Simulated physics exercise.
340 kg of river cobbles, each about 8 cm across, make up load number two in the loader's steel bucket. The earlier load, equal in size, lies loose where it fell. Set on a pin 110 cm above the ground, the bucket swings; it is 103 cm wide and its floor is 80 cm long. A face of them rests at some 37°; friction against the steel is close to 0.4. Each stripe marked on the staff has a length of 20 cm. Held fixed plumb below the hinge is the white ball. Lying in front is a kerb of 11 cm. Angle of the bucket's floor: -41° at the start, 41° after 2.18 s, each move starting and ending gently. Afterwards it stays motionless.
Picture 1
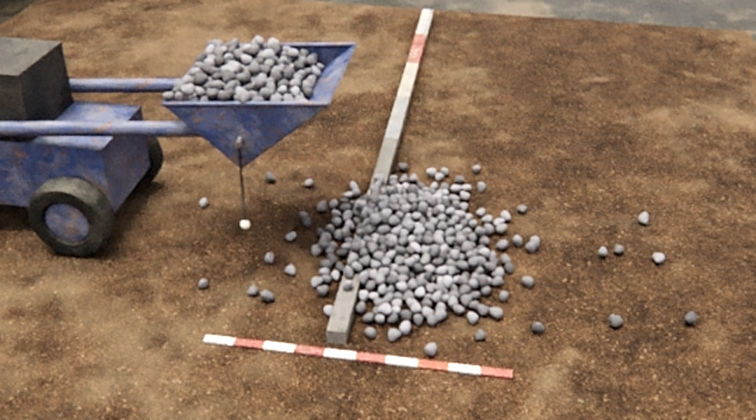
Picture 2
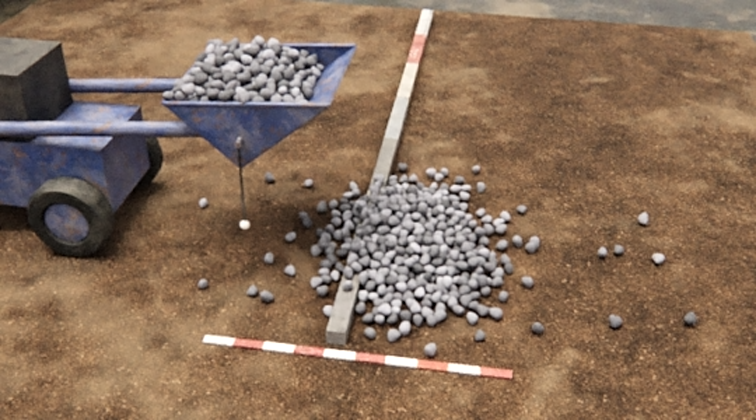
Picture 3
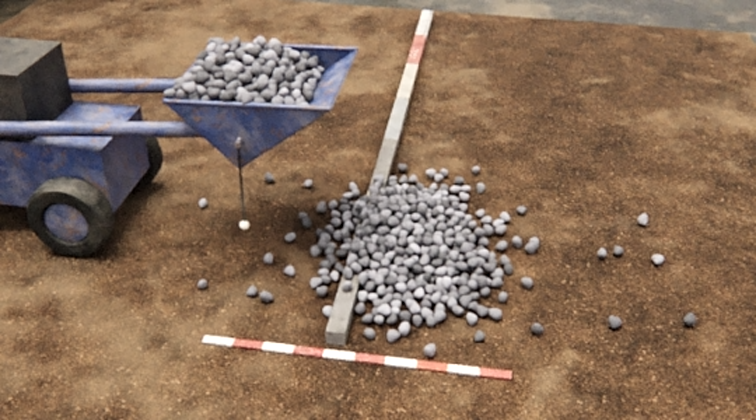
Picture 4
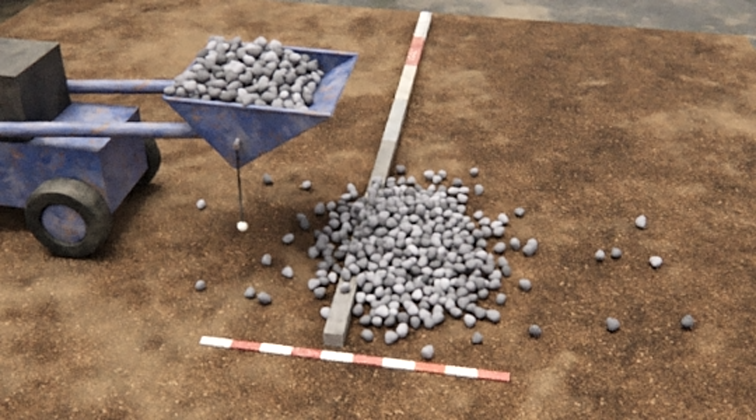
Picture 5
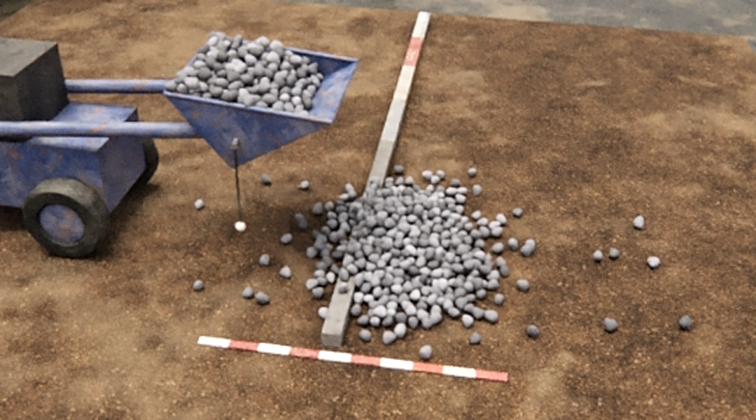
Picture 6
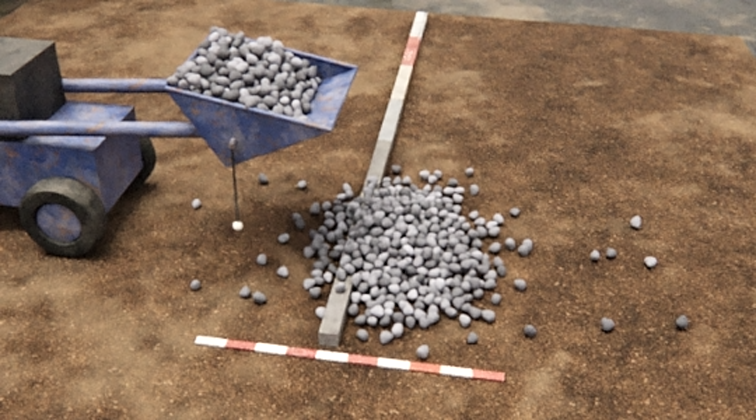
At first, a blue loader at left holds a bucket of grey stones almost still, beside a loose heap lying across a kerb. Then the bucket slowly tilts a little to the right, its right-hand lip dipping, while its stones stay heaped inside and the pile on the brown ground lies undisturbed.
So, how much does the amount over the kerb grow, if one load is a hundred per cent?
It grows by around 40 per cent.
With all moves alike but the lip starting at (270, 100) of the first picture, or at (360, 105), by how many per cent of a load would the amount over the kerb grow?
About 0 and 75 per cent.
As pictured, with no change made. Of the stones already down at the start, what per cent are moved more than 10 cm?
15 %.
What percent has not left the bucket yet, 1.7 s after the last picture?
Close to 10 in a hundred.
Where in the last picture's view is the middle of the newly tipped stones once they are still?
Their centre rests close to (348, 230).
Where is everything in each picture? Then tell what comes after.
The first frame shows lip at (328, 104), floor tilted -41°, highest stones at (258, 51). The earlier load is highest near (383, 221), 22 cm above ground level, 16 % on this side of the kerb, 84 % over the kerb.
In the second frame, the bucket is at -40°, its lip at (329, 105); the top of the load is at (256, 50).
The third frame shows lip at (330, 109), floor tilted -38°, highest stones at (257, 49).
The fourth frame shows lip at (331, 116), floor tilted -35°, highest stones at (248, 50).
In the fifth frame, the bucket is at -31°, its lip at (332, 123); the top of the load is at (239, 46).
The sixth frame shows lip at (331, 130), floor tilted -26°, highest stones at (225, 42).
Then, 1.0 s after the last picture the floor is at 28°; in per cent of one load, 86 in the bucket, 30 on this side of the kerb, 85 over the kerb; the foremost stones are at (605, 275).
Then, 1.7 s after the last picture the floor is at 41°; in per cent of one load, 9 in the bucket, 73 on this side of the kerb, 119 over the kerb; the foremost stones are at (605, 275).
Then, 2.0 s after the last picture the floor is at 41°; in per cent of one load, 0 in the bucket, 76 on this side of the kerb, 124 over the kerb; the foremost stones are at (605, 275).
Then, 4.6 s after the last picture the floor is at 41°; in per cent of one load, 0 in the bucket, 76 on this side of the kerb, 124 over the kerb; the foremost stones are at (605, 275). Net gain over the kerb, 40.
